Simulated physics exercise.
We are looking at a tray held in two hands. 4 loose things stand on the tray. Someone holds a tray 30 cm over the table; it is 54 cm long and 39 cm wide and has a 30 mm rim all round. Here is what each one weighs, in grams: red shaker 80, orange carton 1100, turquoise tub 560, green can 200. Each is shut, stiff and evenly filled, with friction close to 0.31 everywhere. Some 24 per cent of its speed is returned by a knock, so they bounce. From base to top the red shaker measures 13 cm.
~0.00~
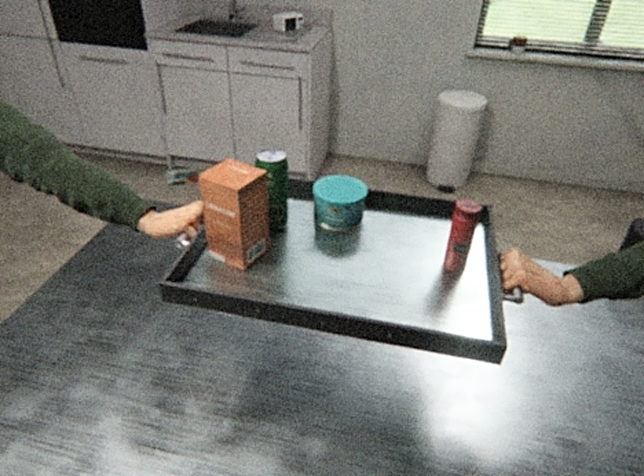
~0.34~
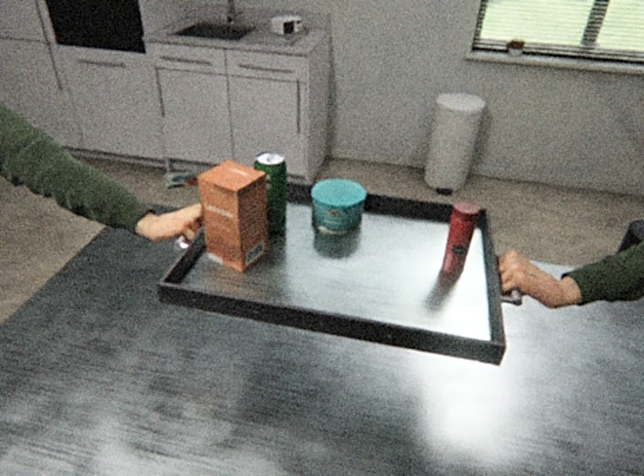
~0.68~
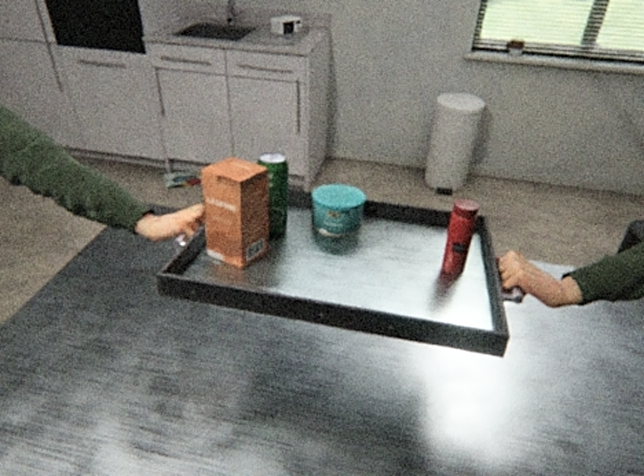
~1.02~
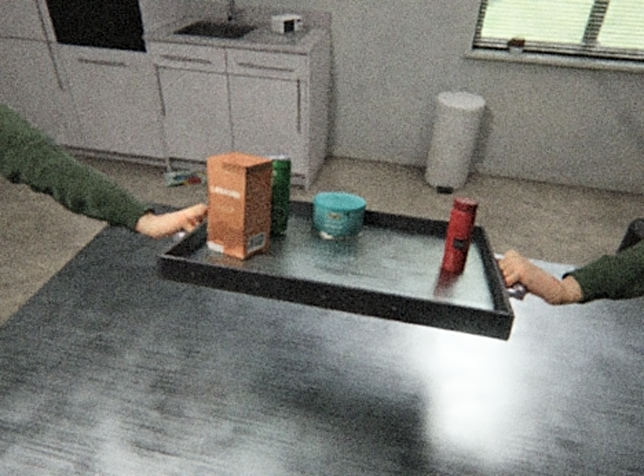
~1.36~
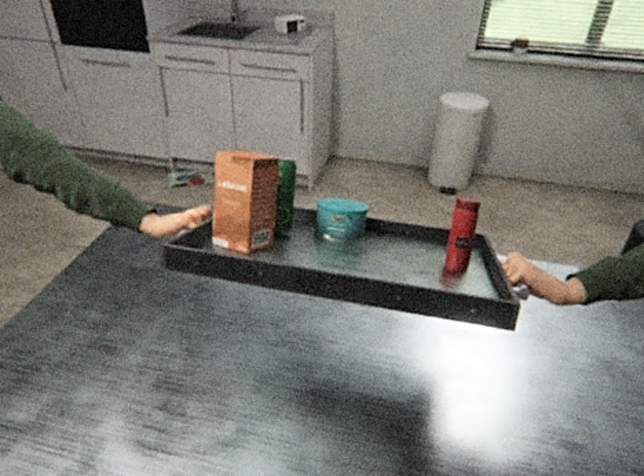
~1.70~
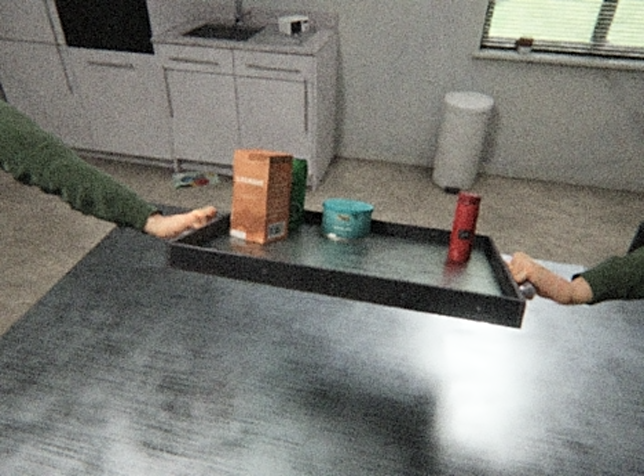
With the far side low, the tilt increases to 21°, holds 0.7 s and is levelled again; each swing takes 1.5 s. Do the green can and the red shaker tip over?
The green can tips over; the red shaker tips over.
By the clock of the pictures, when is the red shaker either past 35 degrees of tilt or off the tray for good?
It happens near 2.1 s.
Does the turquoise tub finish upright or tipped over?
Here's what happens: The turquoise tub never goes down.
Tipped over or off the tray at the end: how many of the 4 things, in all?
Total: 3.
By 2.20 s, tilt 21°, far edge down; red shaker now off the tray; green can rocked 33° off its seat near (314, 189); orange carton rocked 21° off its seat.
By 2.60 s, tilt 19°, far edge down; orange carton and green can now off the tray; turquoise tub 2 cm from its spot.
By 3.00 s, tilt 12°, far edge down; turquoise tub 2 cm from its spot.
When it is over (4.3 s), off the tray and tipped over, red shaker, orange carton and green can; turquoise tub within 5 cm of the start. End places, in pixels of the last picture, green can near (352, 249), red shaker near (436, 288).
